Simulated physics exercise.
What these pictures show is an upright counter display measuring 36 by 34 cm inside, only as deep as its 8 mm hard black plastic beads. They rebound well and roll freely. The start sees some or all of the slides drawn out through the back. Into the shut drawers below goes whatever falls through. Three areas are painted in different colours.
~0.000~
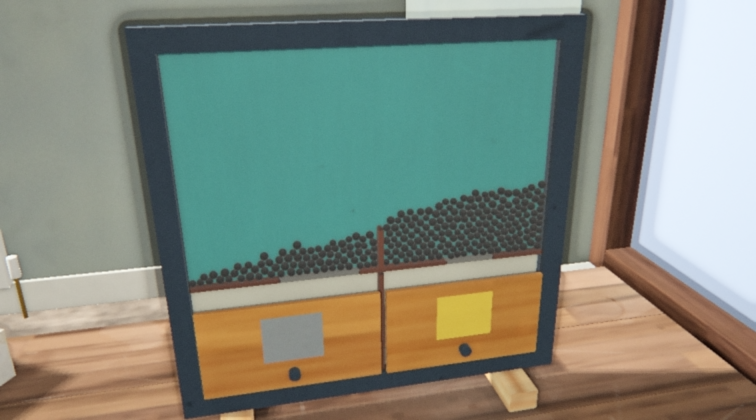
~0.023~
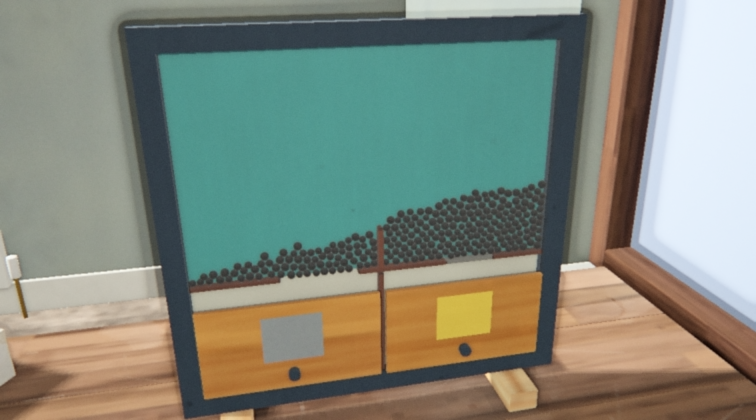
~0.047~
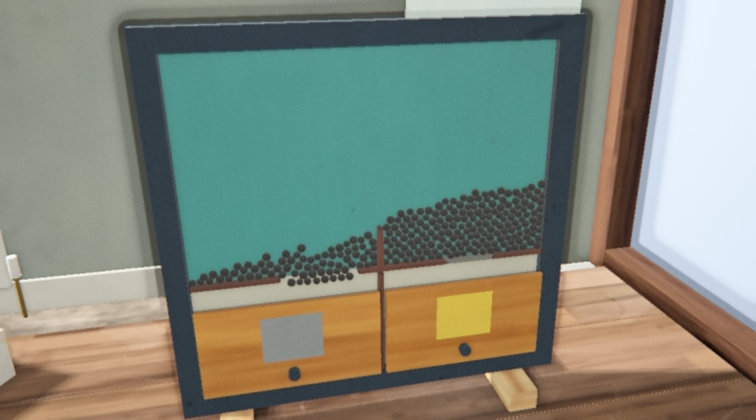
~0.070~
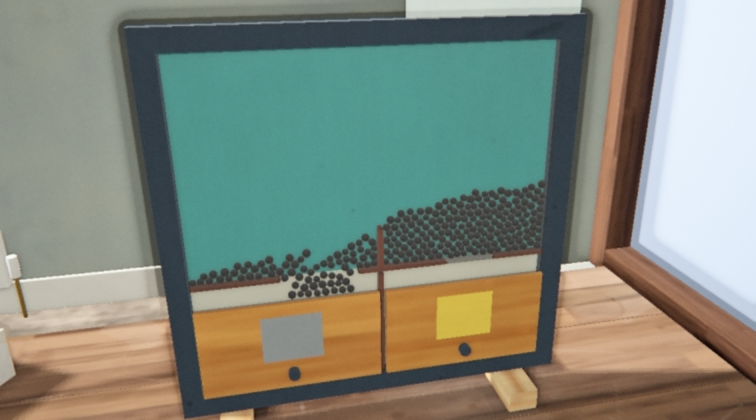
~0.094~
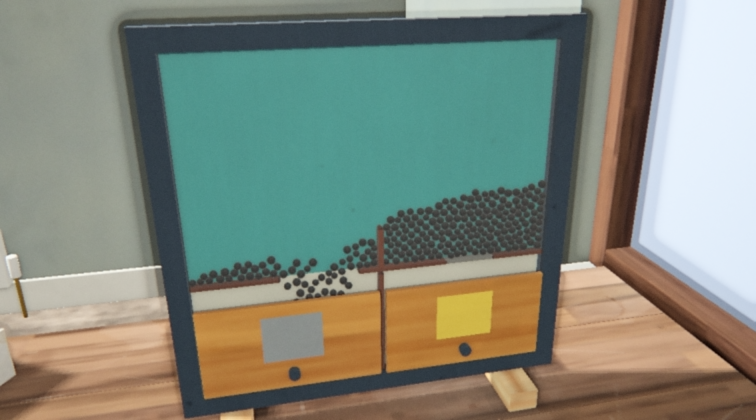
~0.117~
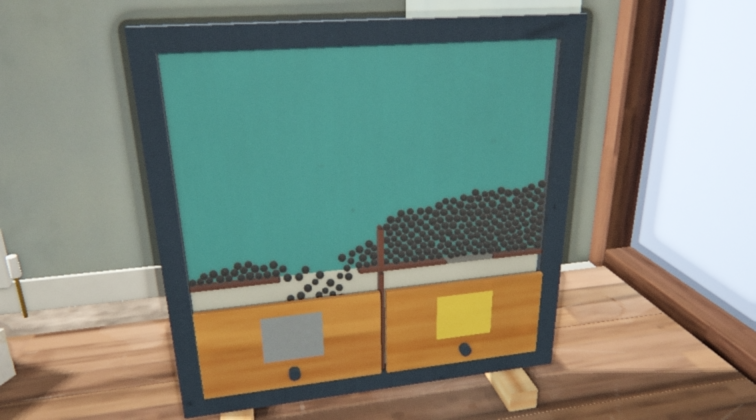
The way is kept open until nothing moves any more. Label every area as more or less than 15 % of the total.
Turquoise: More. Yellow: Less. Grey: More.
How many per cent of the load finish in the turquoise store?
Some 75 percent.
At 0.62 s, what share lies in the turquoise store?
80 per cent.
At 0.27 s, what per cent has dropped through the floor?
Roughly 20 percent.
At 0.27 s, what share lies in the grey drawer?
Some 20 per cent.
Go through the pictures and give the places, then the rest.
About 260 beads; load centre (423, 234); turquoise (371, 69), yellow (464, 316), grey (293, 338); slides (275, 280) to (362, 270), (442, 261) to (495, 255), in the first frame.
In the second frame, 1 of 2 slides gone; load centre (422, 234); 0 out.
Load centre (422, 234); 8 out, in the third frame.
Load centre (426, 238); 22 out, in the fourth frame.
Load centre (431, 233); 31 out, in the fifth frame.
Load centre (436, 237); 40 out; wall ends (380, 228), in the sixth frame.
After 0.27 s, 20 % are out; turquoise 80 %, grey 20 %.
After 0.62 s, 20 % are out; turquoise 80 %, grey 20 %.
After 1.32 s, 25 % are out; turquoise 75 %, grey 25 %.
Settled by 1.5 s, 25 % are out; turquoise 75 %, yellow 0 %, grey 25 %.
